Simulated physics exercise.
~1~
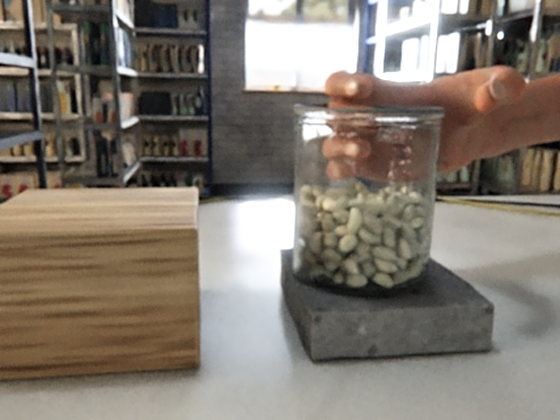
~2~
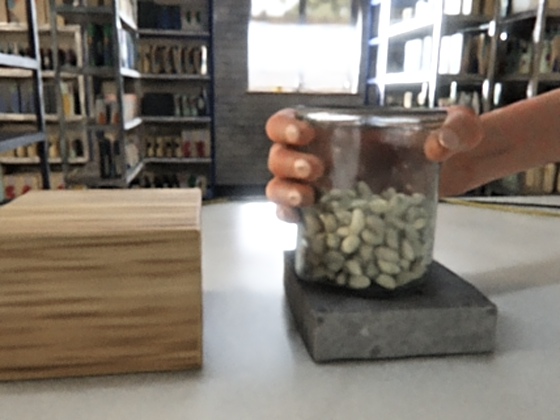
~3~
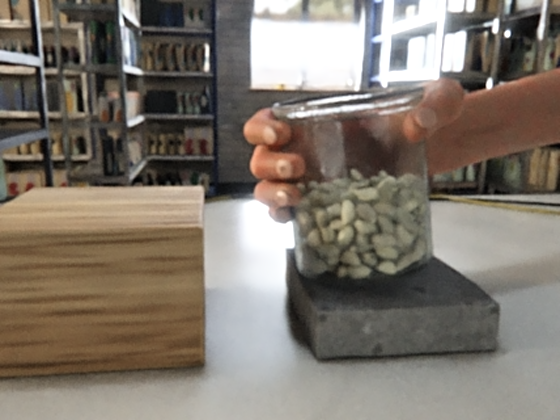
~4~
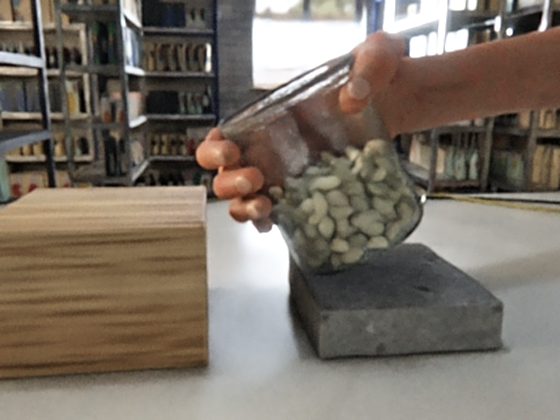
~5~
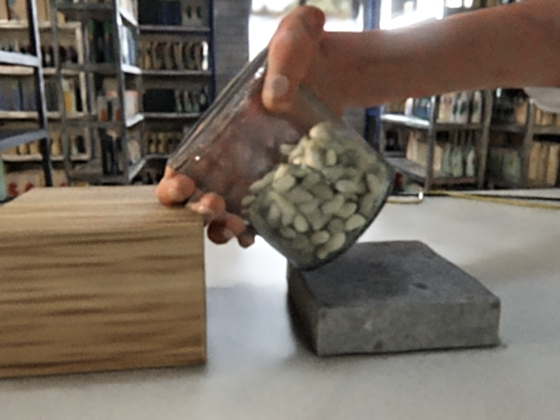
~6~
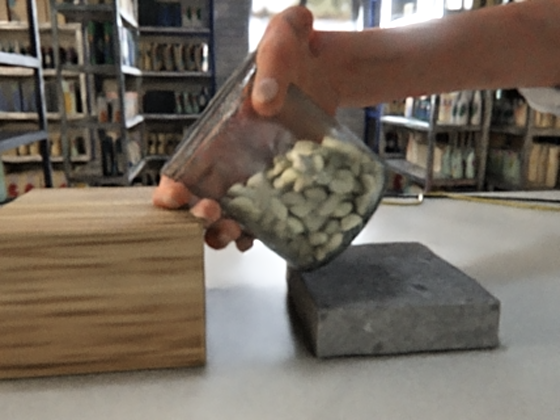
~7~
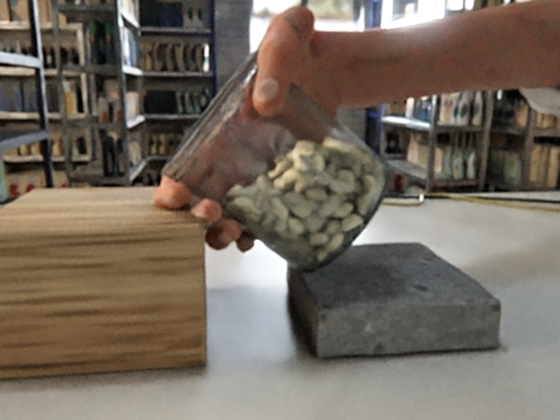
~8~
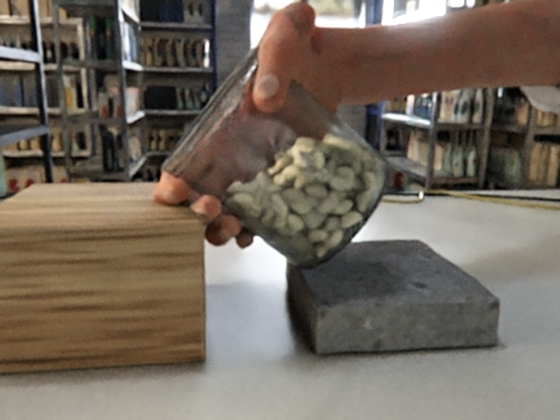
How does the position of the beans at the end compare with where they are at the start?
At the end the beans are farther to the left and somewhat higher than at the start, still inside the jar.
